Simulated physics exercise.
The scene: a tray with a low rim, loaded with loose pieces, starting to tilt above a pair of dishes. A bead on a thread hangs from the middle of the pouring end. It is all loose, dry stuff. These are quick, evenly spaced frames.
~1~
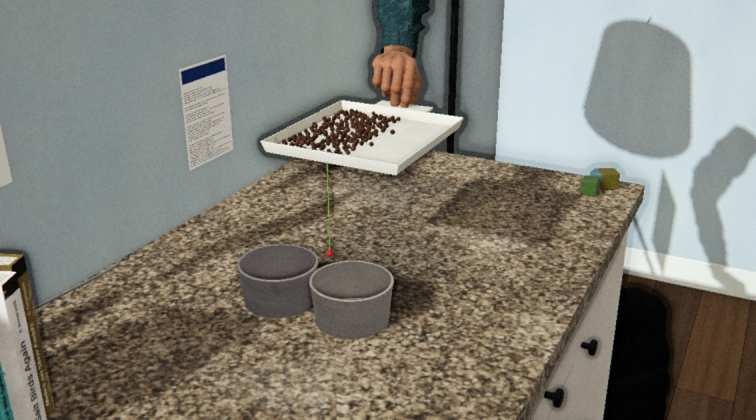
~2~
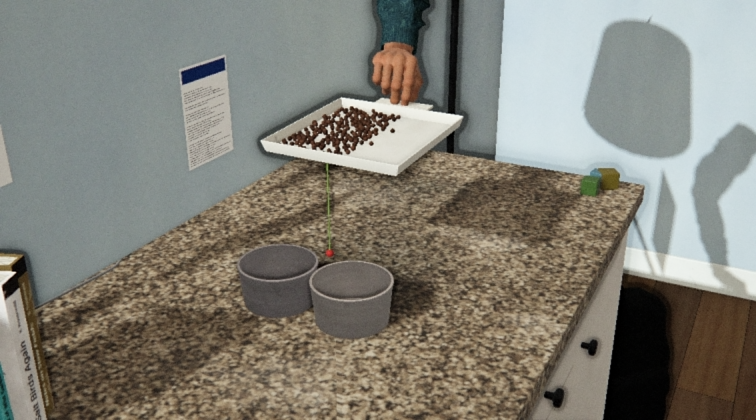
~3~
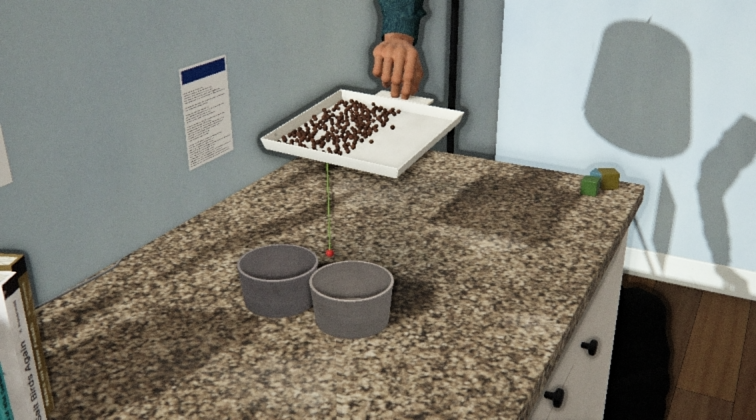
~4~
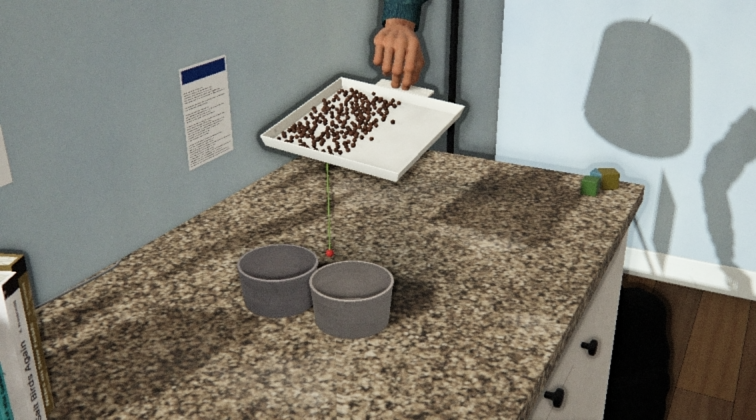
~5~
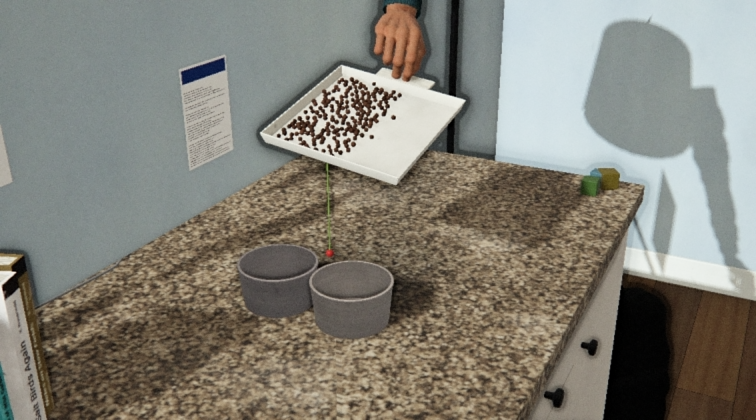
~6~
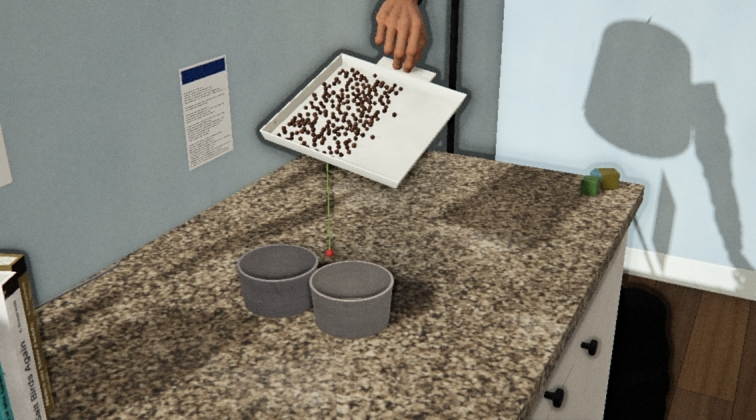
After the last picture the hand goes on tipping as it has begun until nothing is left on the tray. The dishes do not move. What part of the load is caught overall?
The two hold under half of the load.
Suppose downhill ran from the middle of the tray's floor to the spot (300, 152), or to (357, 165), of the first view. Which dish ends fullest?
First the left one, then right.
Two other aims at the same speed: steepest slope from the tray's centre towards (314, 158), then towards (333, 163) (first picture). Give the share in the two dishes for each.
About 80 and 80 per cent.
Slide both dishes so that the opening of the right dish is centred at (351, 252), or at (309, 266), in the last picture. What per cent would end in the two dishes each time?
Roughly 0 per cent, and 0 per cent.
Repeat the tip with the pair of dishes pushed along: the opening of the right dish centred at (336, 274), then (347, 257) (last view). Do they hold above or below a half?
First below a half, then under half.
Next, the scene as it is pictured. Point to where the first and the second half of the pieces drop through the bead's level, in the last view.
Around (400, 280) and then (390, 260).
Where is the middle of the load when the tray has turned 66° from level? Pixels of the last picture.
Roughly at (384, 201).
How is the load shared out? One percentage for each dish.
About: Left dish 0, right dish 30 per cent.
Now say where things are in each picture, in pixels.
Corners of the pouring end at (266, 141) and (396, 164), level; middle of the load at (340, 133), allspice berries; left dish at (257, 294); right dish at (332, 315); bead on its thread at (330, 253), in the first frame.
Corners of the pouring end at (266, 140) and (396, 164), level; middle of the load at (340, 131), in the second frame.
Corners of the pouring end at (266, 138) and (396, 167), tipped barely, lowest at the right corner; middle of the load at (340, 127), in the third frame.
Corners of the pouring end at (265, 135) and (396, 171), tipped a little, lowest at the right corner; middle of the load at (340, 121), in the fourth frame.
Corners of the pouring end at (265, 132) and (396, 175), tipped clearly, lowest at the right corner; middle of the load at (340, 116), in the fifth frame.
Corners of the pouring end at (265, 130) and (396, 179), tipped clearly, lowest at the right corner; middle of the load at (340, 113), most on the move; left dish at (257, 294); right dish at (332, 315), in the sixth frame.
Soon after the last picture, tray tipped steeply; about half on the tray; a small part in the right dish; a small part outside both; about a quarter in the air.
A little later, tray tipped past a quarter turn; a stray few on the tray; about a third in the right dish; about two thirds outside both; a small part in the air.
Later still, tray tipped past a quarter turn; about a third in the right dish; about two thirds outside both.
At rest, tray tipped past a quarter turn; about a third in the right dish; none in the left dish; about two thirds outside both.
